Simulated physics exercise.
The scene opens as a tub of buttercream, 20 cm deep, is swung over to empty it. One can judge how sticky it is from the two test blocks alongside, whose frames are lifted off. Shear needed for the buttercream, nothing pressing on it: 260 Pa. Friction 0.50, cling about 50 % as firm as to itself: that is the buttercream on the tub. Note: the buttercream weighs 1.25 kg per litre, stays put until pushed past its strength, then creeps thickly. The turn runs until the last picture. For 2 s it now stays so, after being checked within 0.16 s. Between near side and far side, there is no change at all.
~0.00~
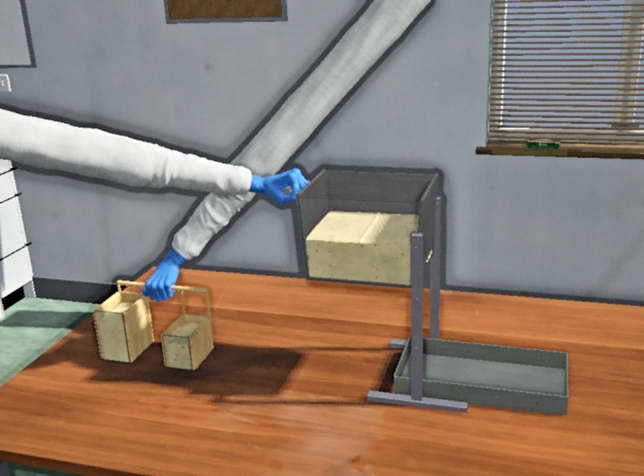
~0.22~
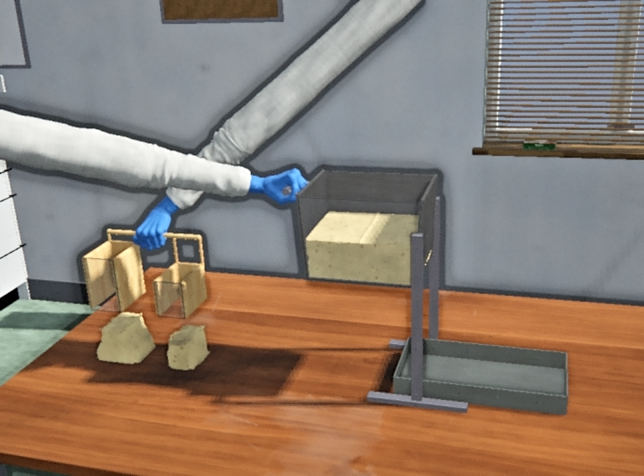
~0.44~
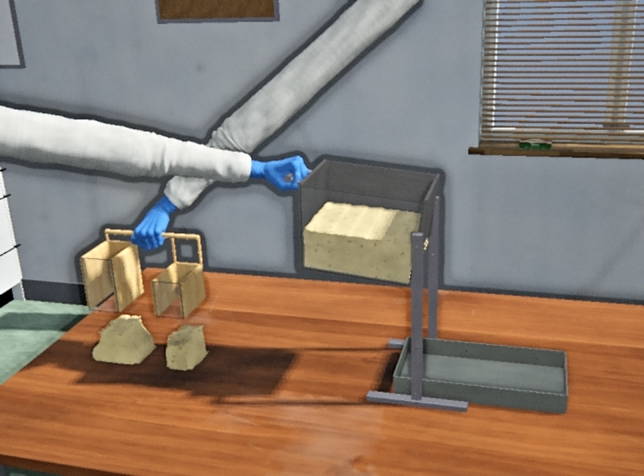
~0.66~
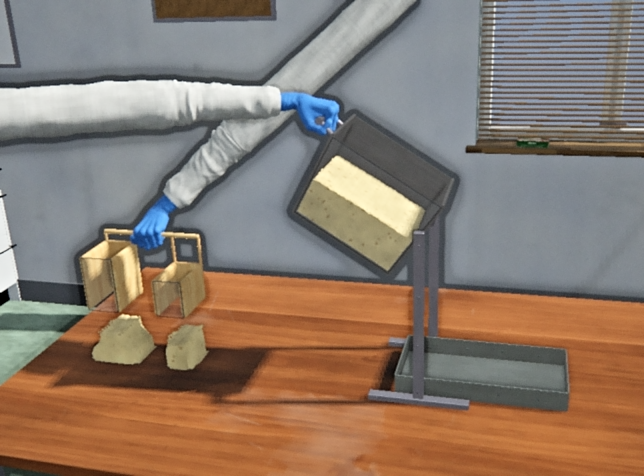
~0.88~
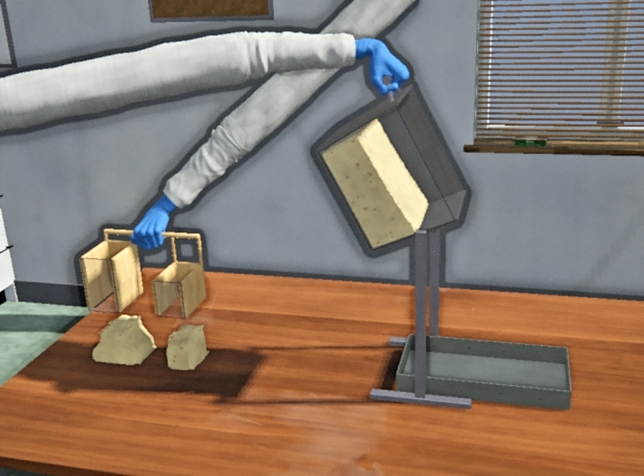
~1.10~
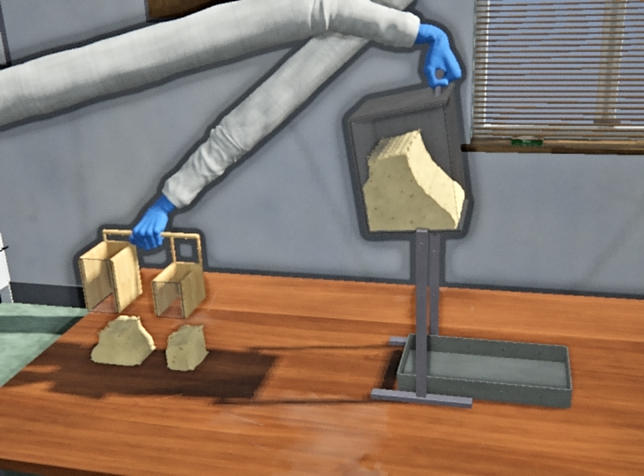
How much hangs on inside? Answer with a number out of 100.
Around 62 %.
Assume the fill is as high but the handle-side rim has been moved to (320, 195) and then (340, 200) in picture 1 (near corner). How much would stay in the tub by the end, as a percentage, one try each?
First try 85 per cent, second try 100 per cent.
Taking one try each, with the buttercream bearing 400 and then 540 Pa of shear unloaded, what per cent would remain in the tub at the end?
Respectively, close to 85 % and close to 100 %.
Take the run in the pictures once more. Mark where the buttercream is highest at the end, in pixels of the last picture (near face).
Somewhere near (381, 194) in the last view.
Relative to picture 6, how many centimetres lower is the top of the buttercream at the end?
9 cm.
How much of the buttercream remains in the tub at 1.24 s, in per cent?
It comes to about 85 percent of the start.
By 1.24 s, the tub is at 82 degrees and holds 86 %.
By 1.41 s, the tub is at 82 degrees and holds 67 %.
By 1.58 s, the tub is at 82 degrees and holds 62 %.
By 1.75 s, the tub is at 82 degrees and holds 62 %.
By 3.10 s, at the end, the tub is at 82 degrees and holds 62 %.
